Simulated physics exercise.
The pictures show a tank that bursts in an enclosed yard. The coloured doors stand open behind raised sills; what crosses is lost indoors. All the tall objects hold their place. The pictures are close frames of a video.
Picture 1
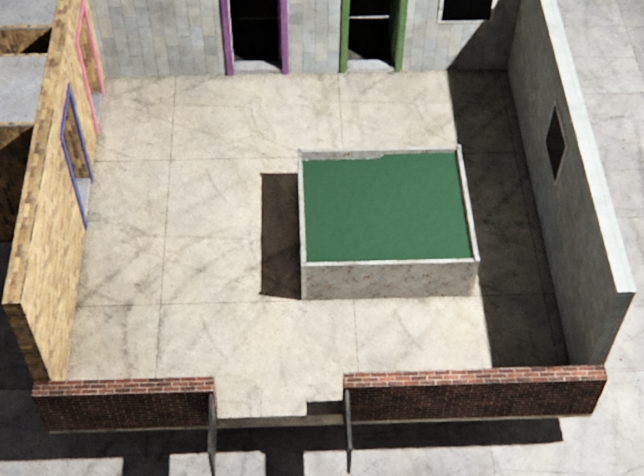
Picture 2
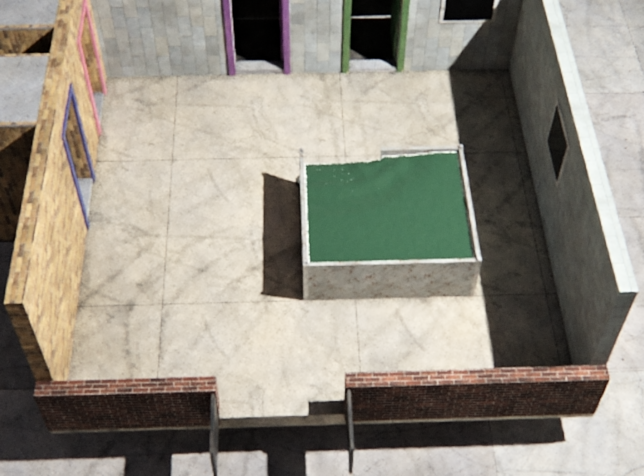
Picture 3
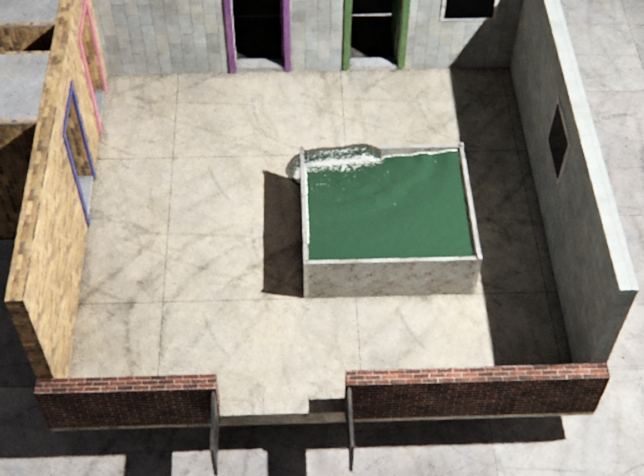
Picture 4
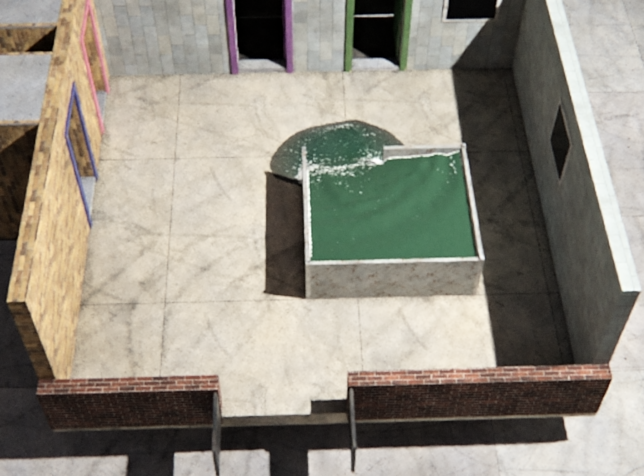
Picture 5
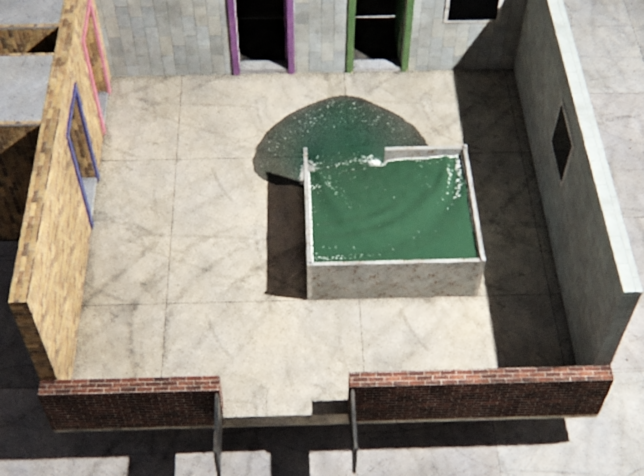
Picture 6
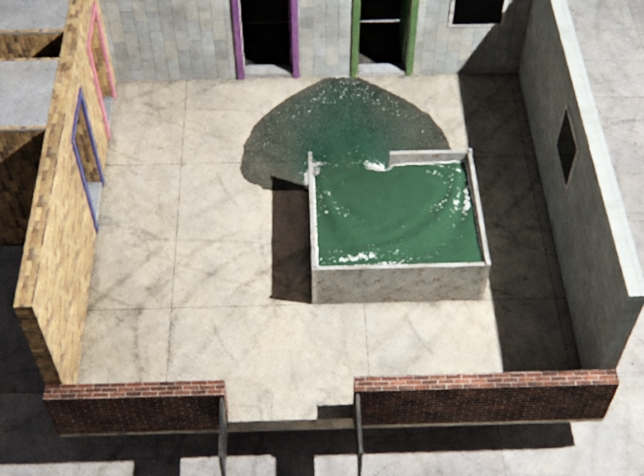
At the start, a square tank of still green water stands in a walled yard with purple and green doorways at the back. Water then pours through a gap in the tank's far side, foaming white, and spreads across the pale floor in a widening fan toward the back wall while the surface inside ripples.
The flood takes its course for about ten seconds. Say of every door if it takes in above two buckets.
The pink door lets in a lot; the blue door admits no more than that; the green door lets in a lot; the purple door lets in a lot.
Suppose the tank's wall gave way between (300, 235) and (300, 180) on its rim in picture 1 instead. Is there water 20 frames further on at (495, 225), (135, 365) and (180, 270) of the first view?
In that order: Free of water, flooded, flooded.
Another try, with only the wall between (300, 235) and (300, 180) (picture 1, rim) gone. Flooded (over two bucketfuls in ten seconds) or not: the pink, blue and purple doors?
Pink door floods; blue door lets more in; purple door is under.
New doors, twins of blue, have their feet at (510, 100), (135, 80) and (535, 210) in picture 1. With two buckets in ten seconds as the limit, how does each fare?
In that order: Is over, passes that mark, stays under.
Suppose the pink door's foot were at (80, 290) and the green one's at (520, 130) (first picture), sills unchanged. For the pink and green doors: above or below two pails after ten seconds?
Then: The pink door is under; the green door goes over.
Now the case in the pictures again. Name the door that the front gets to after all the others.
That is the blue door.
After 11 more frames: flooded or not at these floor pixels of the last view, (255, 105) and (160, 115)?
In that order: Under water, covered.
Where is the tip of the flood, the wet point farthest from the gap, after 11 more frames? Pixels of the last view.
At about (116, 88).
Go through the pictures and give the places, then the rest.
In the first picture, still water in the tank at (384, 206).
In the second picture, water pours out on the tank's far side and has run to (299, 184).
In the third picture, the front is at a hidden place, out from the gap on the tank's far side.
In the fourth picture, the front is at (360, 125), out from the gap on the tank's far side.
In the fifth picture, water pours out on the tank's far side and has run to (350, 99).
In the sixth picture, water pours out on the tank's far side and has run to (333, 79).
A moment on, water covers 25 % of the floor; the pink door not reached, the blue door not reached, the green door over two buckets in, the purple door under two buckets in.
Next, water covers 30 % of the floor; the pink door not reached, the blue door not reached, the green door far over two buckets in, the purple door far over two buckets in.
Then, water covers 35 % of the floor; the pink door far over two buckets in, the blue door wet at the sill, nothing in, the green door far over two buckets in, the purple door far over two buckets in.
Later, water covers 80 % of the floor; the pink door far over two buckets in, the blue door wet at the sill, nothing in, the green door far over two buckets in, the purple door far over two buckets in.
In the end, water covers 95 % of the floor; the pink door far over two buckets in, the blue door wet at the sill, nothing in, the green door far over two buckets in, the purple door far over two buckets in.
